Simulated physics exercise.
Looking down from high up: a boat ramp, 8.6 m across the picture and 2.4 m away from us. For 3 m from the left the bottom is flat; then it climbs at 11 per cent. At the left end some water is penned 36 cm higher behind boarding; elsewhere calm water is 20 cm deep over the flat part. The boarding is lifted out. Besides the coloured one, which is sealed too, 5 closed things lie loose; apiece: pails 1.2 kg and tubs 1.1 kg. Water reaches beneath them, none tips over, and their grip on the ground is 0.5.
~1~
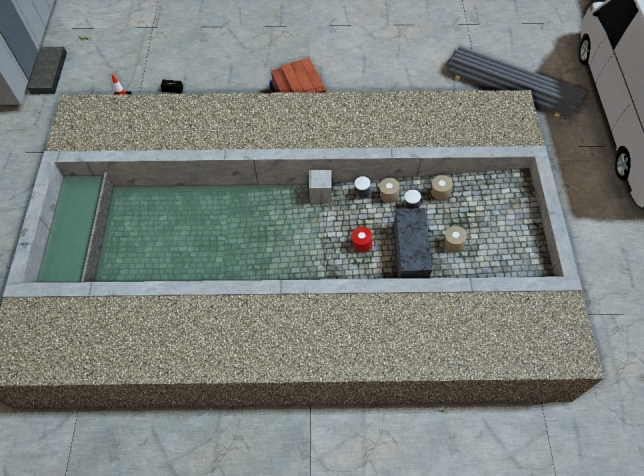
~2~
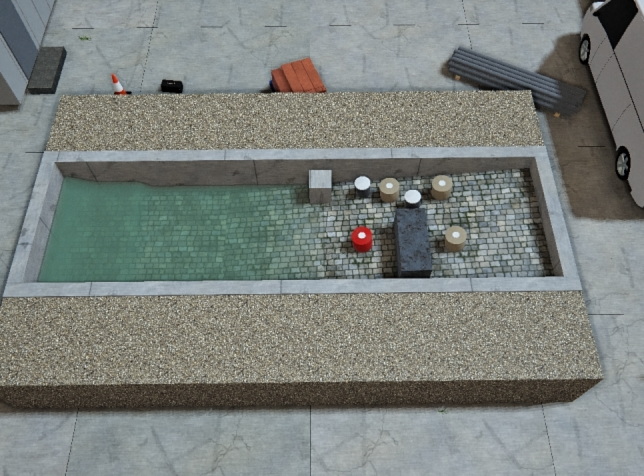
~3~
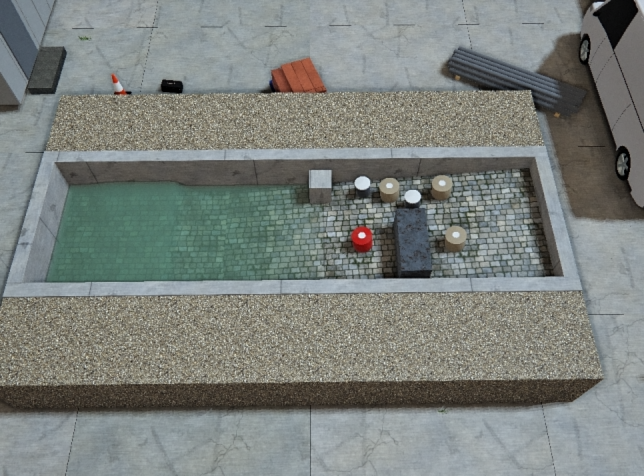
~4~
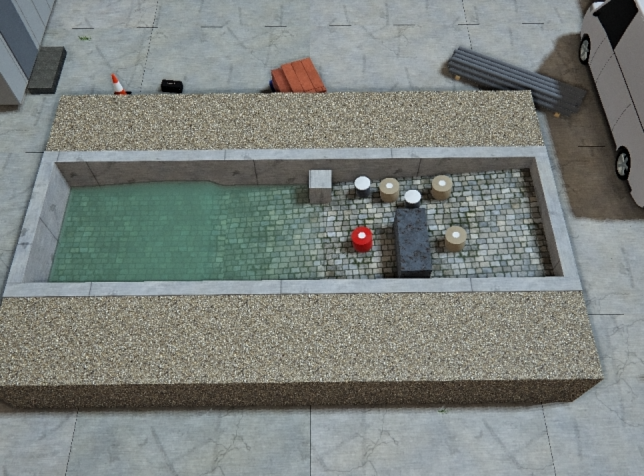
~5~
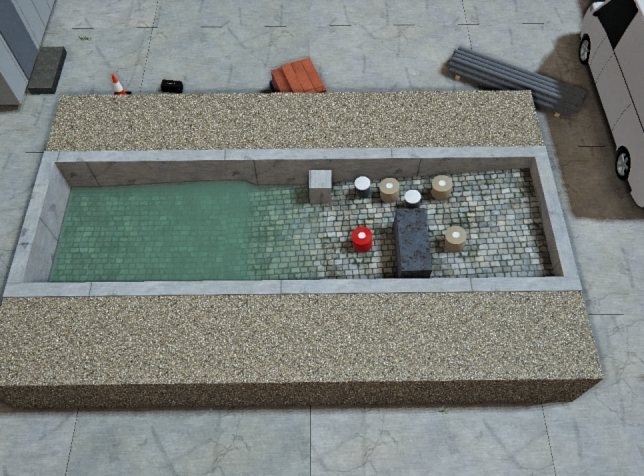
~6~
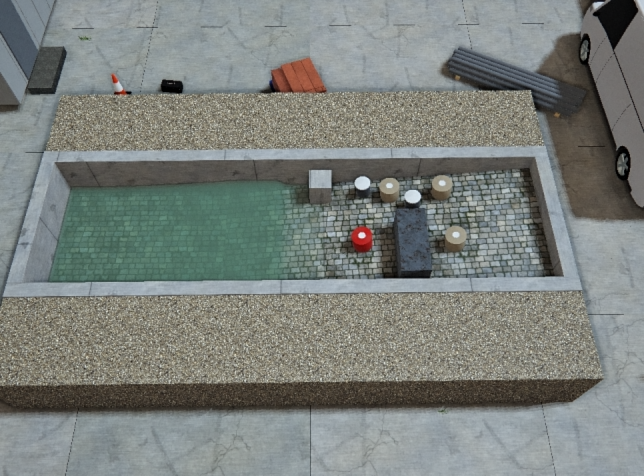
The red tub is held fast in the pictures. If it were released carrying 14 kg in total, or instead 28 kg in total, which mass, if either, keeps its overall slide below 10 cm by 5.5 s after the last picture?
Only 28 kg does.
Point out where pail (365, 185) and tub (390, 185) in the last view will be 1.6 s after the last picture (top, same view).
Somewhere about (395, 173) and (416, 174).
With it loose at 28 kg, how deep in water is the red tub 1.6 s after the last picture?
8 cm, roughly.
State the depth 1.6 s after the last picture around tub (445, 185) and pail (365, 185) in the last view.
I'd put it at 0 cm and 6 cm respectively.
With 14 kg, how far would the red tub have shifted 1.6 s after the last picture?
Shift: About 20 cm.
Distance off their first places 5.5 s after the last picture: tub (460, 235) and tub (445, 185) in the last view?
Respectively 30 and 250 cm.
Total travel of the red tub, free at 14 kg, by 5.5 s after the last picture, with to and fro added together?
Total path: Roughly 40 cm.
Then, 0.6 s after the last picture the red tub would be 0 cm from its start with 14 kg and 0 cm from its start with 28 kg; 1 cm of water round it then.
Then, 1.6 s after the last picture the red tub would be 20 cm from its start with 14 kg and 0 cm from its start with 28 kg; 8 cm of water round it then.
Then, 3.4 s after the last picture the red tub would be 6 cm from its start with 14 kg and 0 cm from its start with 28 kg; 3 cm of water round it then.
Then, 5.5 s after the last picture the red tub would be 6 cm from its start with 14 kg and 0 cm from its start with 28 kg; 1 cm of water round it then.
